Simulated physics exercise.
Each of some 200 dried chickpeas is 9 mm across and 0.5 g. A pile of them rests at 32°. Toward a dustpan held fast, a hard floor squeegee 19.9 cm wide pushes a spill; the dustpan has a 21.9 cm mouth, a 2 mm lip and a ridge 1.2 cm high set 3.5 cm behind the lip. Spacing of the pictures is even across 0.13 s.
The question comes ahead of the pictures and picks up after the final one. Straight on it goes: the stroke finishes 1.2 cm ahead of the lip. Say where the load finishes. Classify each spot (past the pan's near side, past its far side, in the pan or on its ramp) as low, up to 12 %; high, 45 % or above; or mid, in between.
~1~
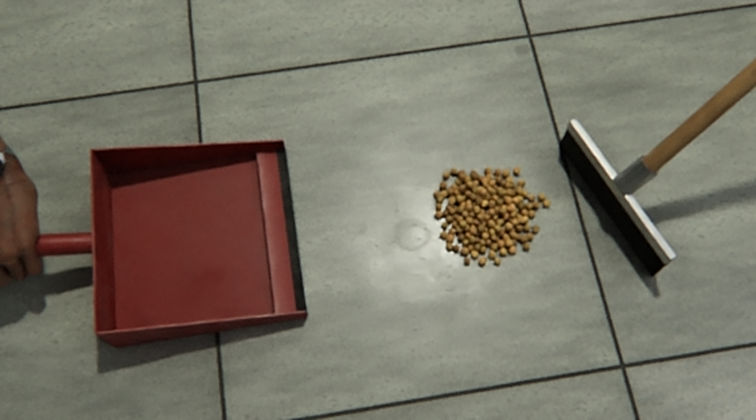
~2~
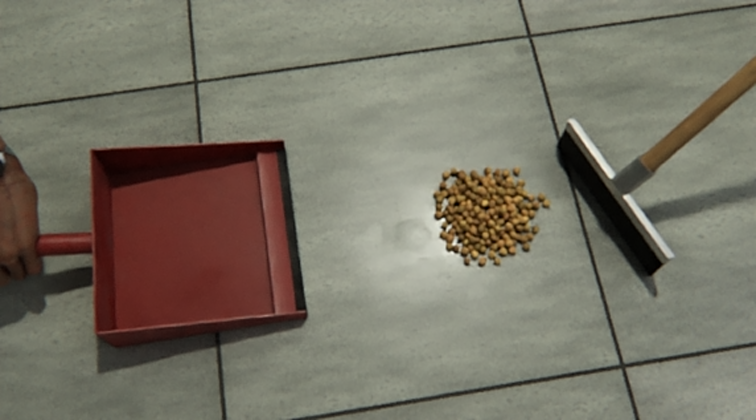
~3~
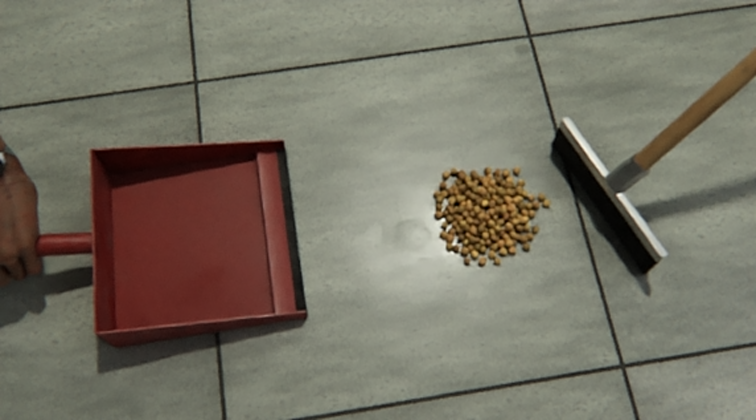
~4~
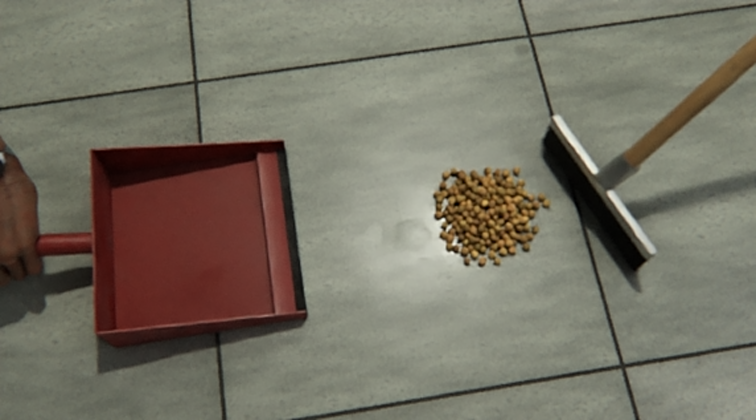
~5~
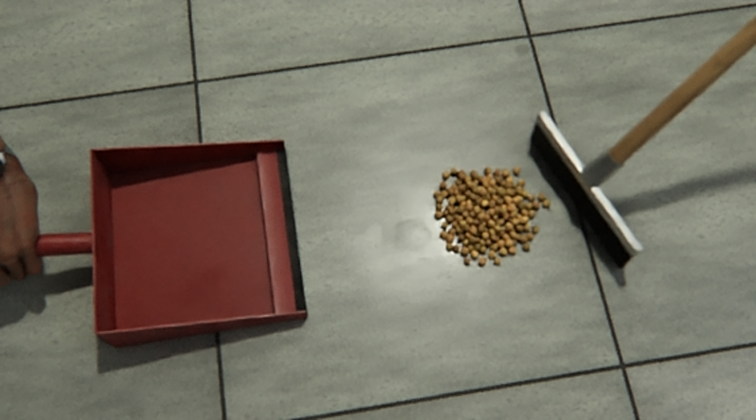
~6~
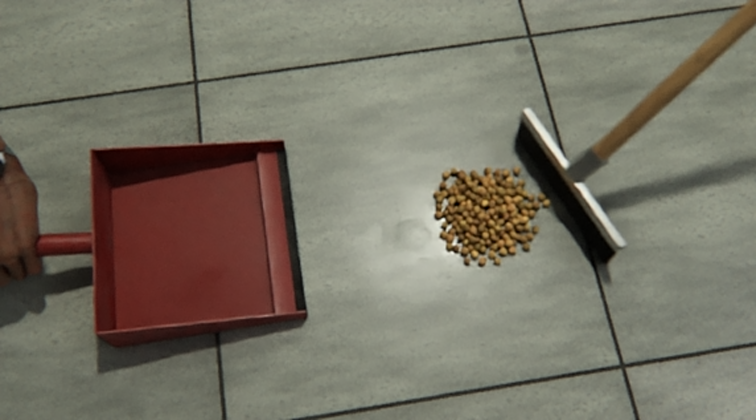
Near side low, far side low, pan low.
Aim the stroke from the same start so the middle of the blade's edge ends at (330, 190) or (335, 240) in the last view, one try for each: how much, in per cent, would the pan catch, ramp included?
I'd expect around 10 percent, then around 15 percent.
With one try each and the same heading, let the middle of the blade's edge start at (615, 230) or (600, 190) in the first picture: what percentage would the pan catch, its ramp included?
Estimates: 0 percent and 0 percent.
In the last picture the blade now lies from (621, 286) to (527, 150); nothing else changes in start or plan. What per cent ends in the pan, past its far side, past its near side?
Pan 15, far 0, near 45.
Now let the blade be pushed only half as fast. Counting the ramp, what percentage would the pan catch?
Some 0 %.
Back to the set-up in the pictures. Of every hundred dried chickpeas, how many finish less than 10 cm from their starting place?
40 percent, roughly.
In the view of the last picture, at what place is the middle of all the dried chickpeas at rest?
Around (376, 237).
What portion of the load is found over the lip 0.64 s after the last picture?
By that time, around 0 percent.
Then, 0.22 s after the last picture, middle of the blade 19 cm from the lip; 0 % over the lip, far side 0 %, near side 0 %.
Then, 0.37 s after the last picture, middle of the blade 9 cm from the lip; 0 % over the lip, far side 0 %, near side 0 %.
Then, 0.64 s after the last picture, middle of the blade 5 cm from the lip; 0 % over the lip, far side 5 %, near side 0 %.
In the end, near side 0 %, far side 5 %, pan 0 %, in front of the lip or behind the blade 95 %.
